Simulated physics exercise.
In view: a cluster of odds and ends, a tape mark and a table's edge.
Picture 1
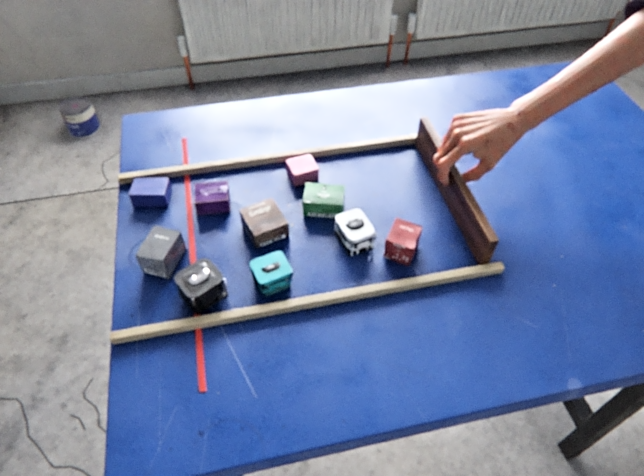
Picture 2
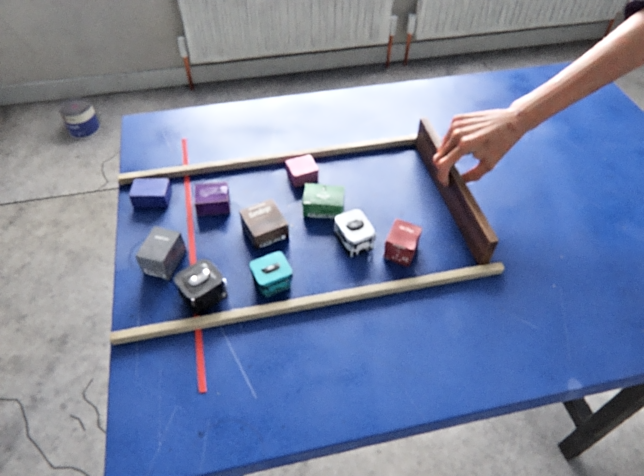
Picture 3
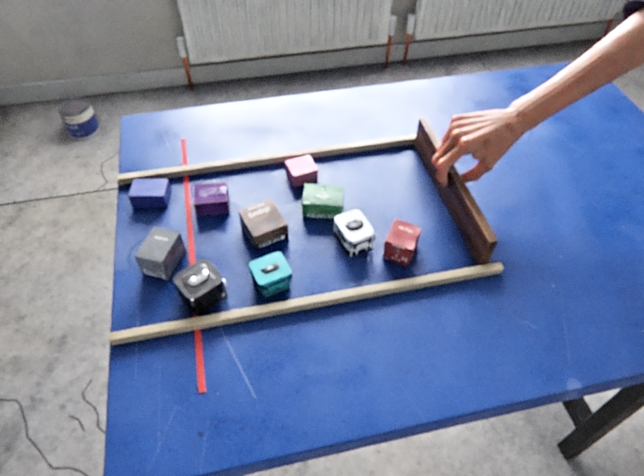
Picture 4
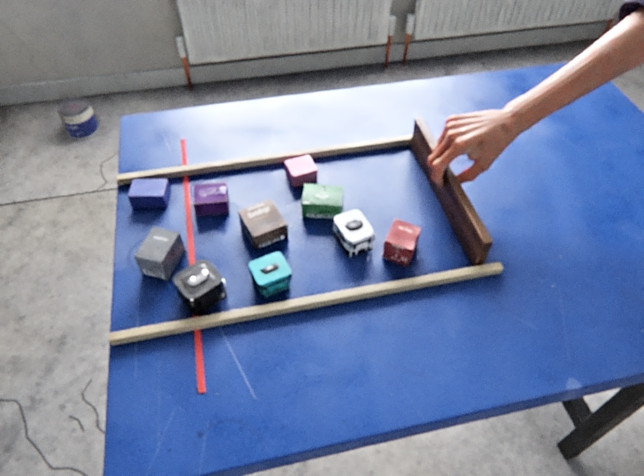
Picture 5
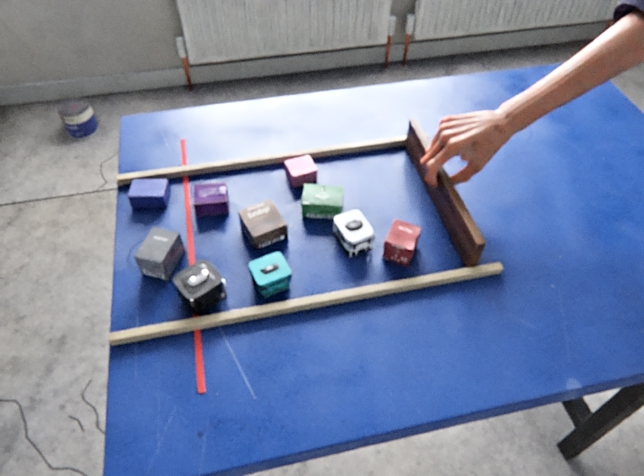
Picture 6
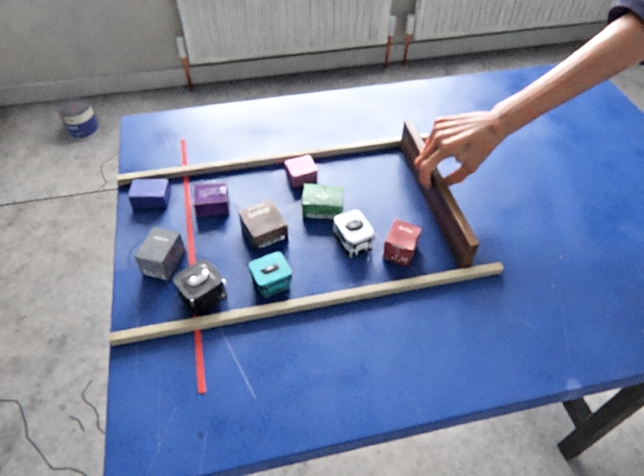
A hand reaches in from the upper right over a blue table, seen from above at an angle, with white radiators behind. Between two pale wooden strips sit small boxes: blue, grey and black near a red tape line at left, purple, brown, turquoise, pink and green around the middle, white and red at right. The hand holds still briefly, then slides a dark board slightly left, while the boxes and view stay still.
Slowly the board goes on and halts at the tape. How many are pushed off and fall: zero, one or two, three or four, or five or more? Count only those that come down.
The number that fall off is one or two.
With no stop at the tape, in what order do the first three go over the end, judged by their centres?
The order is the grey box, the black case, the brown box.
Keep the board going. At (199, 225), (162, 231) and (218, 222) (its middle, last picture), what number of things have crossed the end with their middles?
It would be 1, 4 and 0.
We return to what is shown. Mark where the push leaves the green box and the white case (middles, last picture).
The green box at (164, 232), the white case at (168, 262).
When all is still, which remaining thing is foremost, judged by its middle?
Foremost is the brown box.
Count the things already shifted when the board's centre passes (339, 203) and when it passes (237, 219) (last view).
By then 3, and 9.
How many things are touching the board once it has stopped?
4 of them.
Soon after, none off yet; blue block at rest near (150, 194); grey box at rest near (161, 253); black case at rest near (200, 287).
Then, none off yet; blue block at rest near (148, 194); grey box moved about its own width near (133, 262); black case moved about its own width near (149, 293).
At rest, the number that fall off is one or two; fallen, black case and grey box.
